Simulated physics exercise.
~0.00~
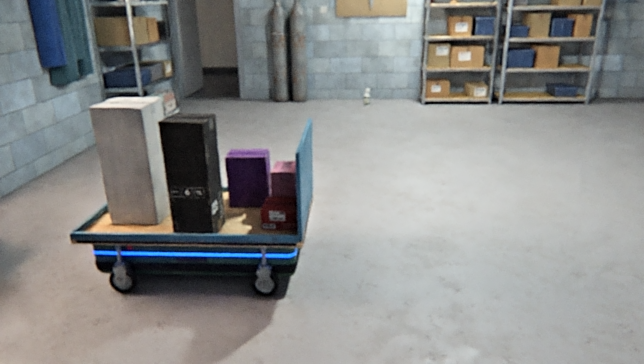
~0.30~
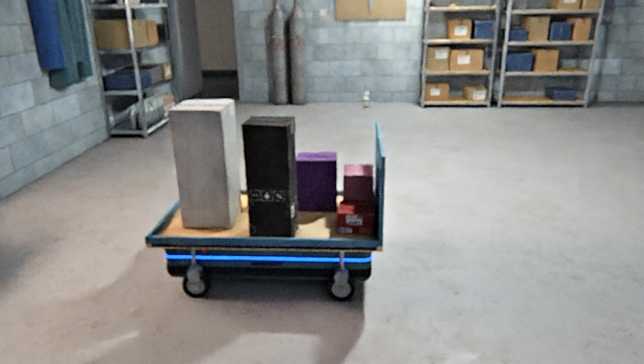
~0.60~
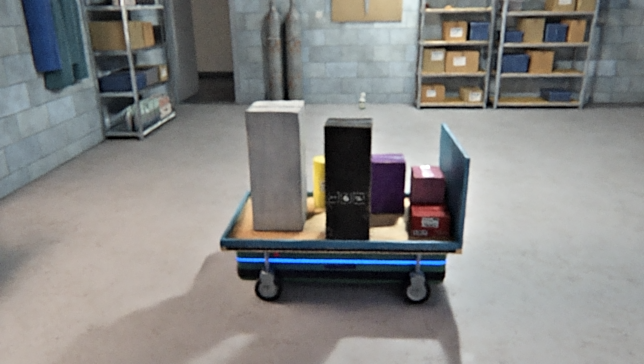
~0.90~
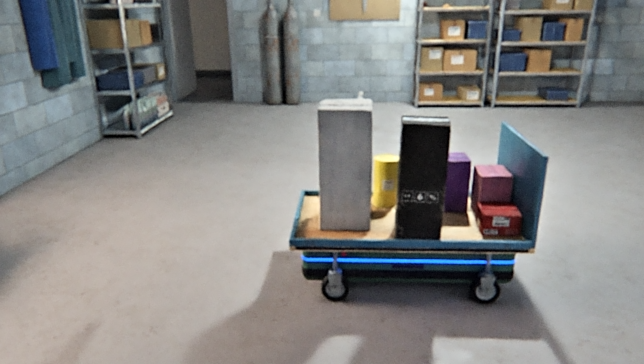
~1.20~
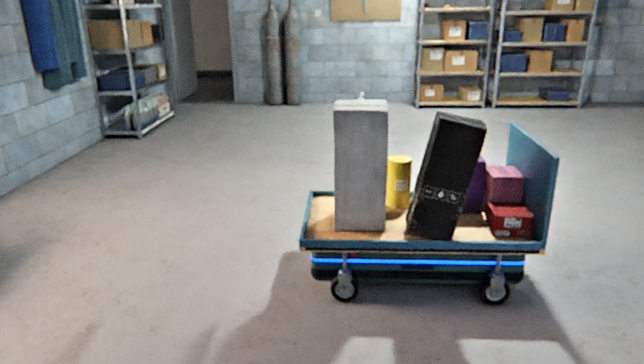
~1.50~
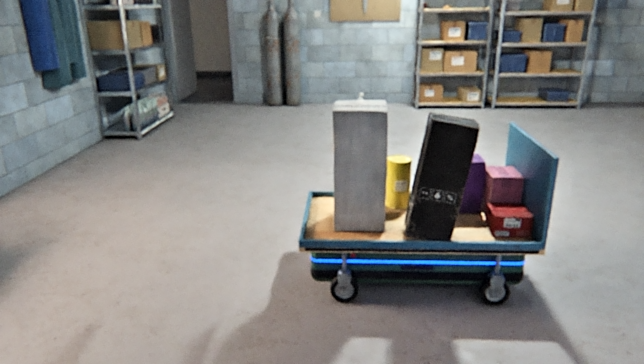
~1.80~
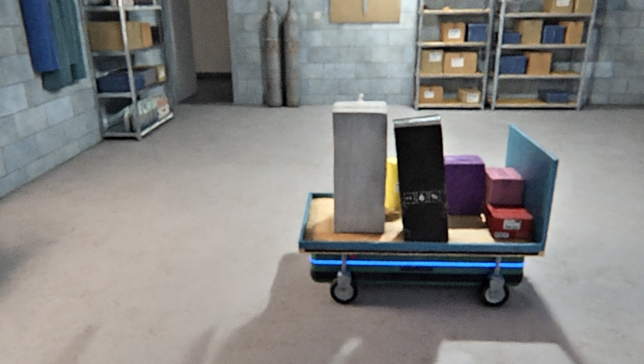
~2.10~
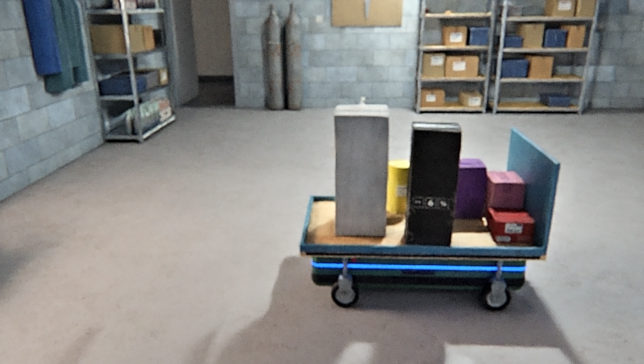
A flat cart carrying a tall white box, a tall black box, a yellow canister and smaller purple, pink and red boxes rolls right across a storeroom and stops; the black box tips toward the front board, rocks back, and settles upright, with everything still aboard.
